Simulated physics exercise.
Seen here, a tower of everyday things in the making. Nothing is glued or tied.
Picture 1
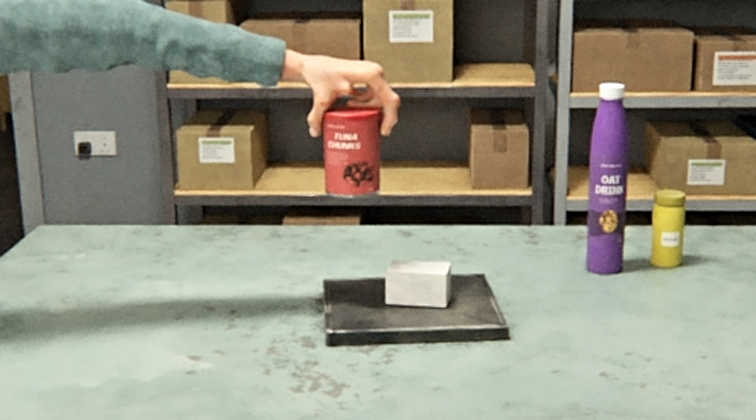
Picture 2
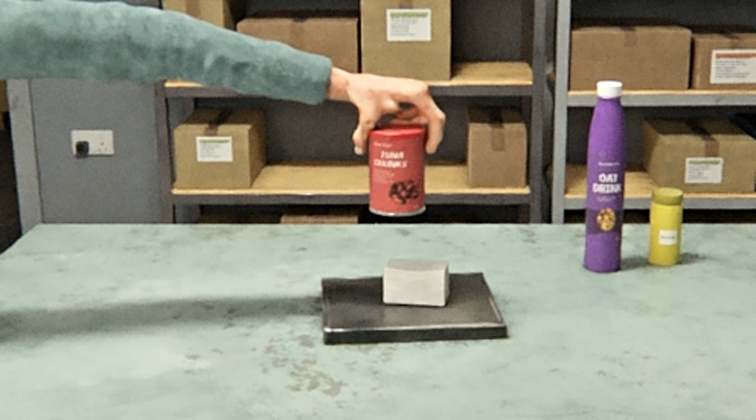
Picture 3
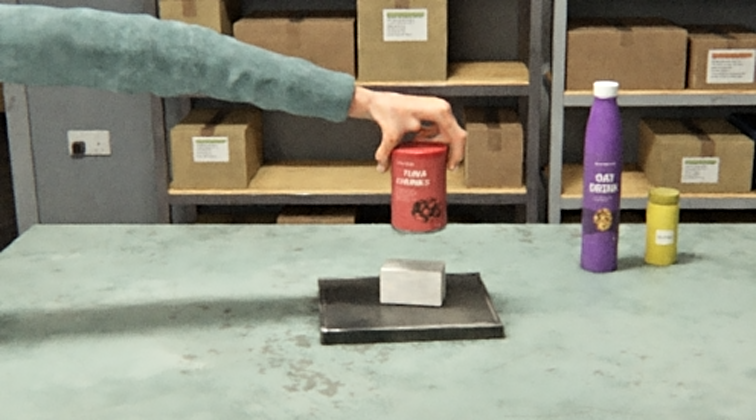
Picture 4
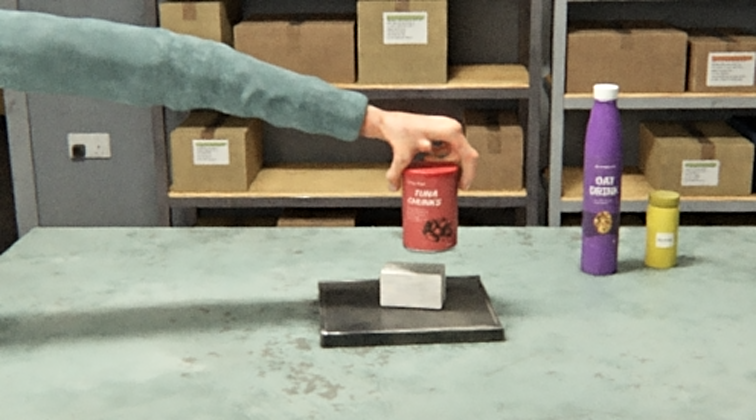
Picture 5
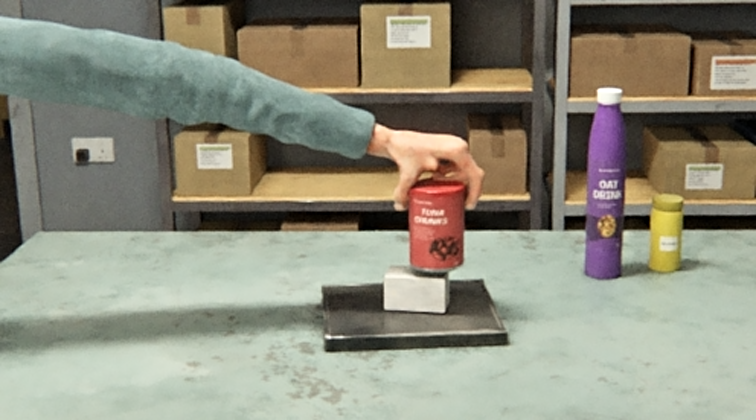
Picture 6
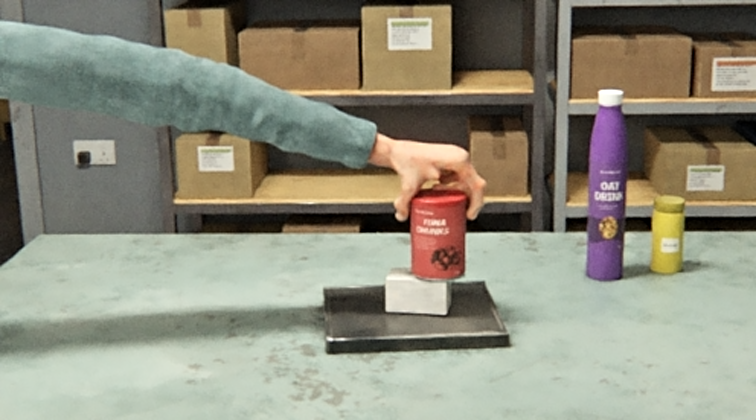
At a worktable, a hand lowers a red tin rightward onto a small pale block.
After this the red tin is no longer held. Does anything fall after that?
It holds.
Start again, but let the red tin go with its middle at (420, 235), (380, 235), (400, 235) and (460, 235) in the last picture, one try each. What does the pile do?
First try: It holds; second try: It gives way; third try: It holds; fourth try: It gives way.
Then, 0.40 s later than the last frame, all is still.
Then, 1.20 s later than the last frame, red tin resting near (438, 235).
When it is over, all 5 as before. End places, in pixels of the last picture, red tin near (438, 235). The pile keeps its balance.
